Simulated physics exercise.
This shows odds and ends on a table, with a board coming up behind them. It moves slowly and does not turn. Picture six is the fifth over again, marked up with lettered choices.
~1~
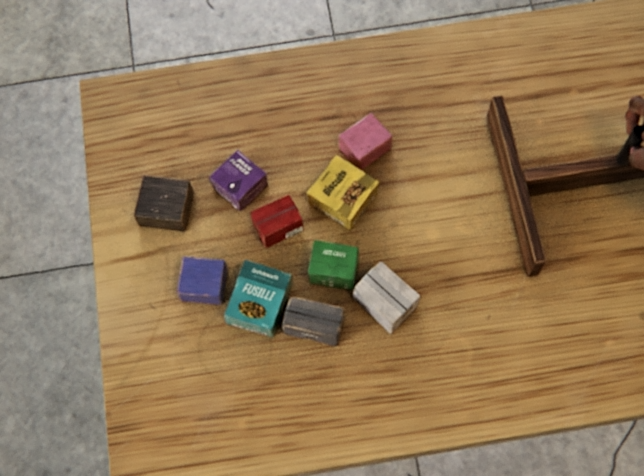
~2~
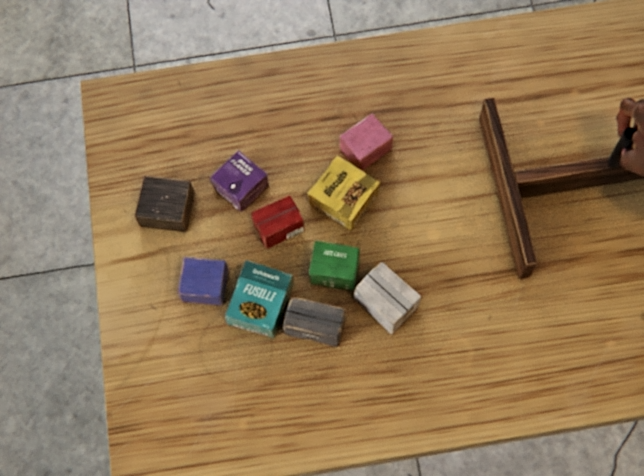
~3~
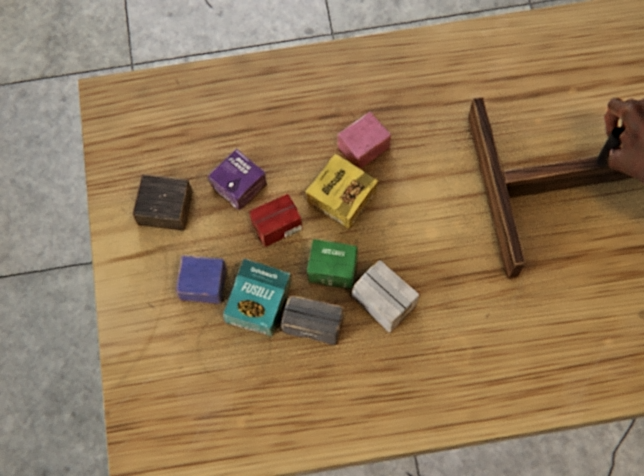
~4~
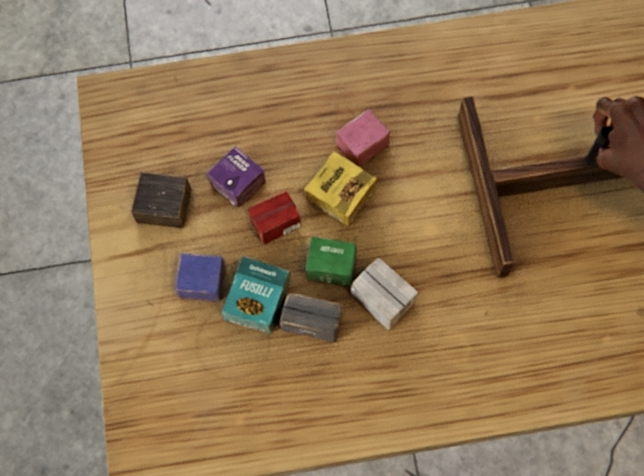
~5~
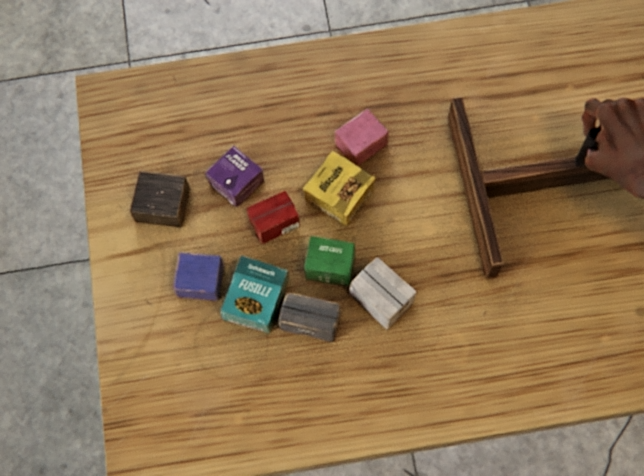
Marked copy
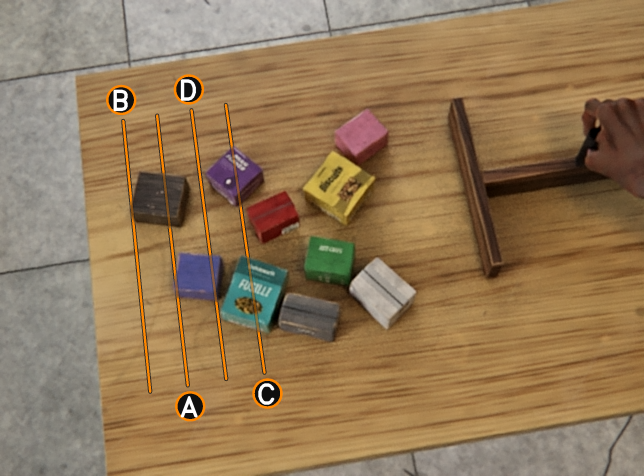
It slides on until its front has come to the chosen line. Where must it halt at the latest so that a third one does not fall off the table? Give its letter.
No third one falls up to A.
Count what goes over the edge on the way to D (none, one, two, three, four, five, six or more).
In all, none.
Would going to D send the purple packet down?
By then, no.
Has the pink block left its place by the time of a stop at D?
Yes.
On the marked copy, A at (172, 243); B at (136, 249); C at (244, 232); D at (208, 237).
With A. Early on, board (367, 195); pink block (323, 140); white box (362, 306).
Further on, board (257, 213); blue block (143, 290); black block (144, 203).
At the end, board (170, 227); black block over the edge; blue block (96, 308); one fallen.
As for the rest, B drops four; C is within the limit but short; D is within the limit but short.
